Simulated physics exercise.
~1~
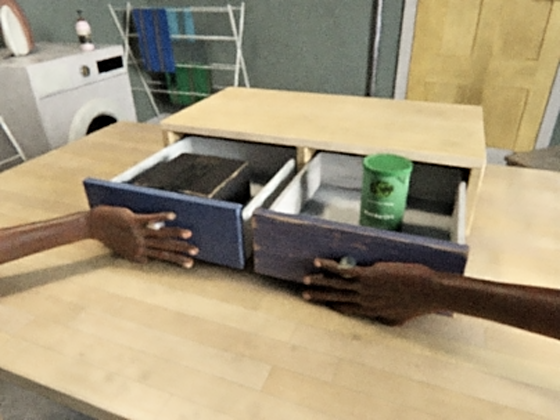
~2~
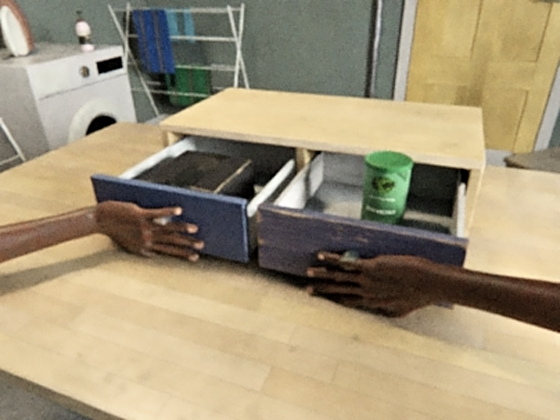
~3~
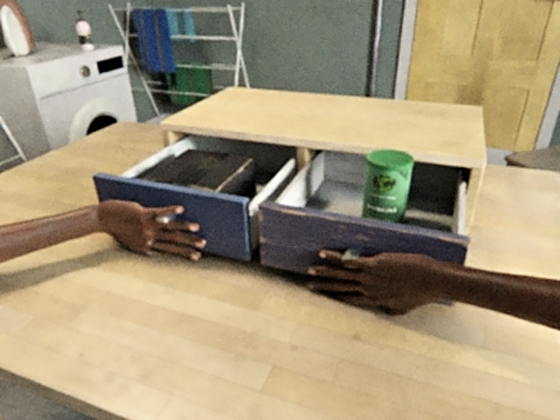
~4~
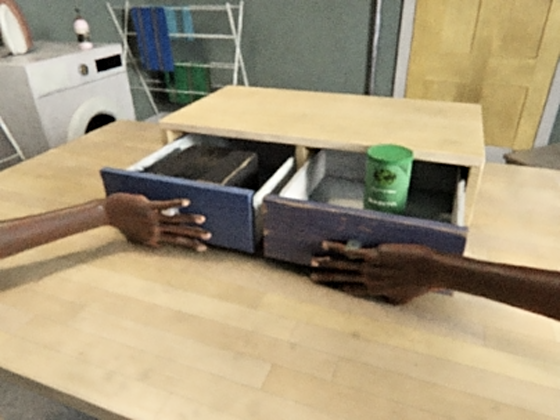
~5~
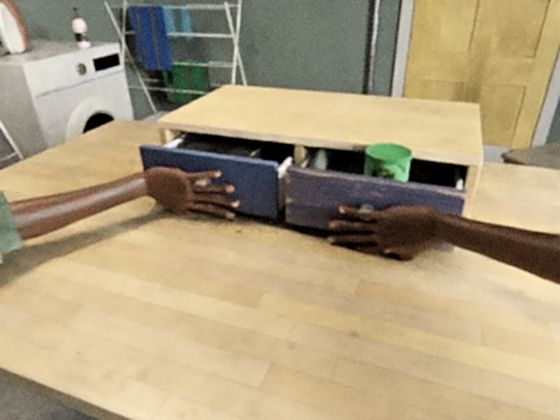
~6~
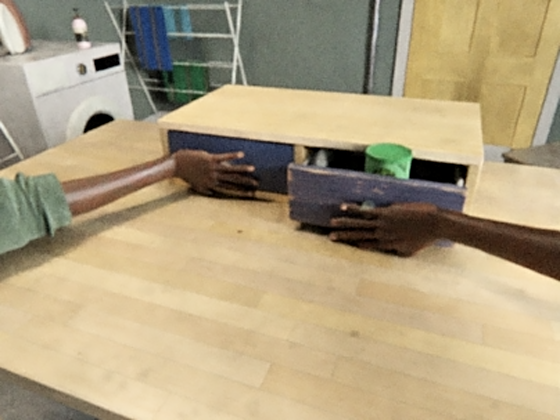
On a wooden table in a room with a washing machine, two hands pushed in a low cabinet's open blue drawers together; the left one, holding a dark box, shut fully, while the right one stayed partly open with a green tin standing inside.
